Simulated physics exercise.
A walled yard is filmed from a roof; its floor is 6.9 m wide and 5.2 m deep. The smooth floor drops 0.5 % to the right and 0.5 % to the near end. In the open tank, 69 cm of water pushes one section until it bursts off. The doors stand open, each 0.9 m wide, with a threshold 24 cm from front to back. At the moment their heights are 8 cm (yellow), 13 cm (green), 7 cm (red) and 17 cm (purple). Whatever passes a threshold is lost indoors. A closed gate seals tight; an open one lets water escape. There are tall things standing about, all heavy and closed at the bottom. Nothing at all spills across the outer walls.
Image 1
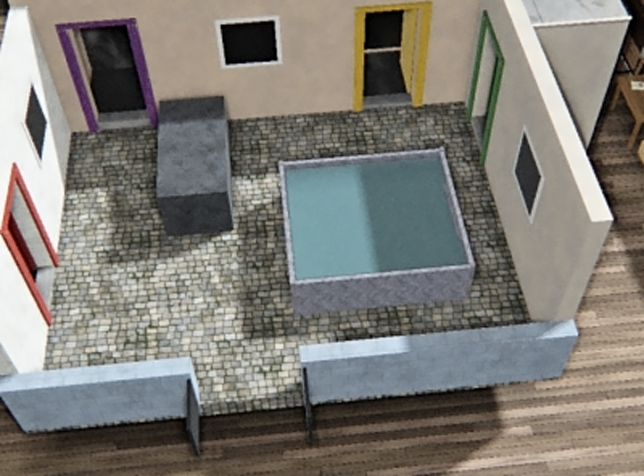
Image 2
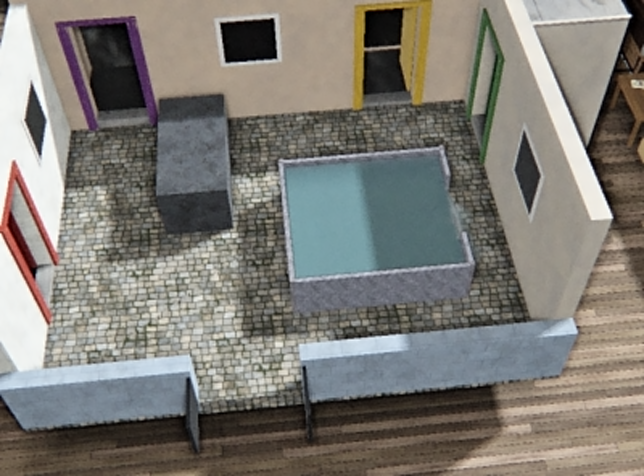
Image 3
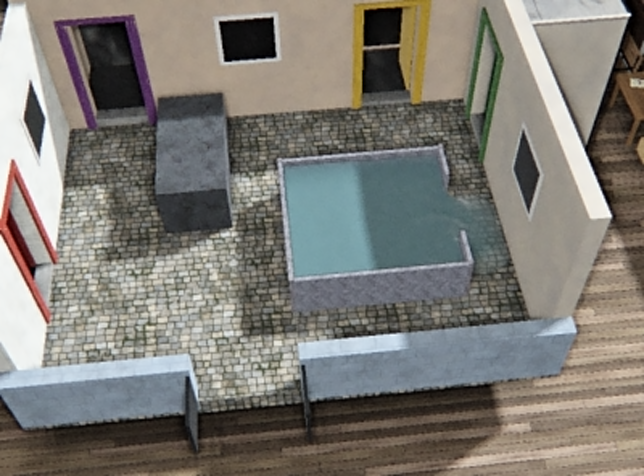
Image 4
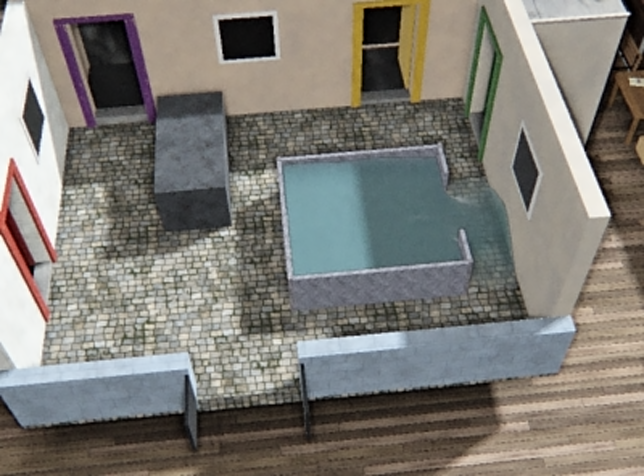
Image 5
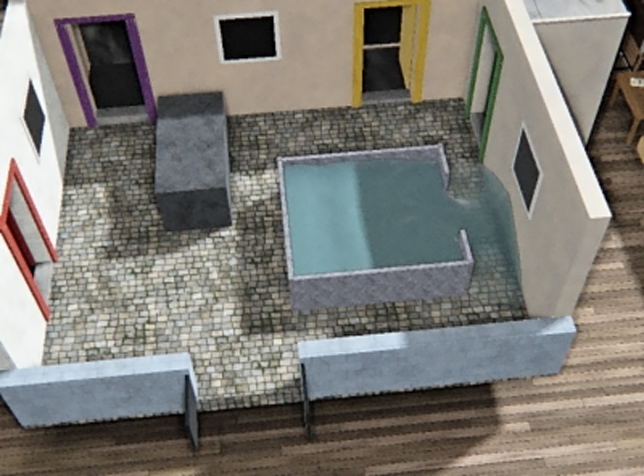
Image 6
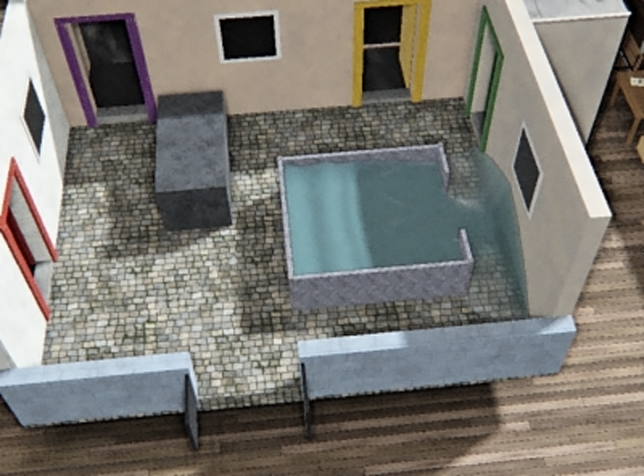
A square tank of still water stood in a walled, stone-paved yard with coloured doorways, then its right side opened and water poured through the gap, spreading across the paving along the right wall.
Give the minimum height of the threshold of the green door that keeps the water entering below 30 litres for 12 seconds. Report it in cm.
Minimum height: About 9.5 cm.
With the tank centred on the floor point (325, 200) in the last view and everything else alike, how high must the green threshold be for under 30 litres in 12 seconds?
It should be around 25 cm high.
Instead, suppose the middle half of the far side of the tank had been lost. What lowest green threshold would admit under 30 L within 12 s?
A height of around 13.5 cm.
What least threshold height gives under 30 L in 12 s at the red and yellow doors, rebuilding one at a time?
Some 6.5 cm for red, some 19 cm for yellow.
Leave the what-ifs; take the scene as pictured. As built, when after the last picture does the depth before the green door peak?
It peaks around 3.5 s.
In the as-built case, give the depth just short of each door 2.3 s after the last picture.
Door by door, in centimetres - yellow 21, green 10, red 0, purple 0.
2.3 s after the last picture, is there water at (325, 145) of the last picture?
At that moment it's submerged.
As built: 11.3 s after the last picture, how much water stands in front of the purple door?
Some 12.0 centimetres.
Then, 0.7 s after the last picture water covers 20 % of the floor, deepest (57 cm) near (489, 231); 11 cm at the green door, 0 litres in over its 13 cm threshold.
Then, 2.3 s after the last picture water covers 50 % of the floor, deepest (40 cm) near (533, 339); 10 cm at the green door, 0 litres in over its 13 cm threshold.
Then, 11.3 s after the last picture water covers 95 % of the floor, deepest (16 cm) near (152, 189); 10 cm at the green door, 11 litres in over its 13 cm threshold.
At the green door as built, the water peaked near 13 cm, 3.7 s after the last picture.
Run again over the same 12 s with other heights there, 47 litres in over 8 cm, 20 litres over 11 cm. The limit of 30 litres is kept from about 9.5 cm up.
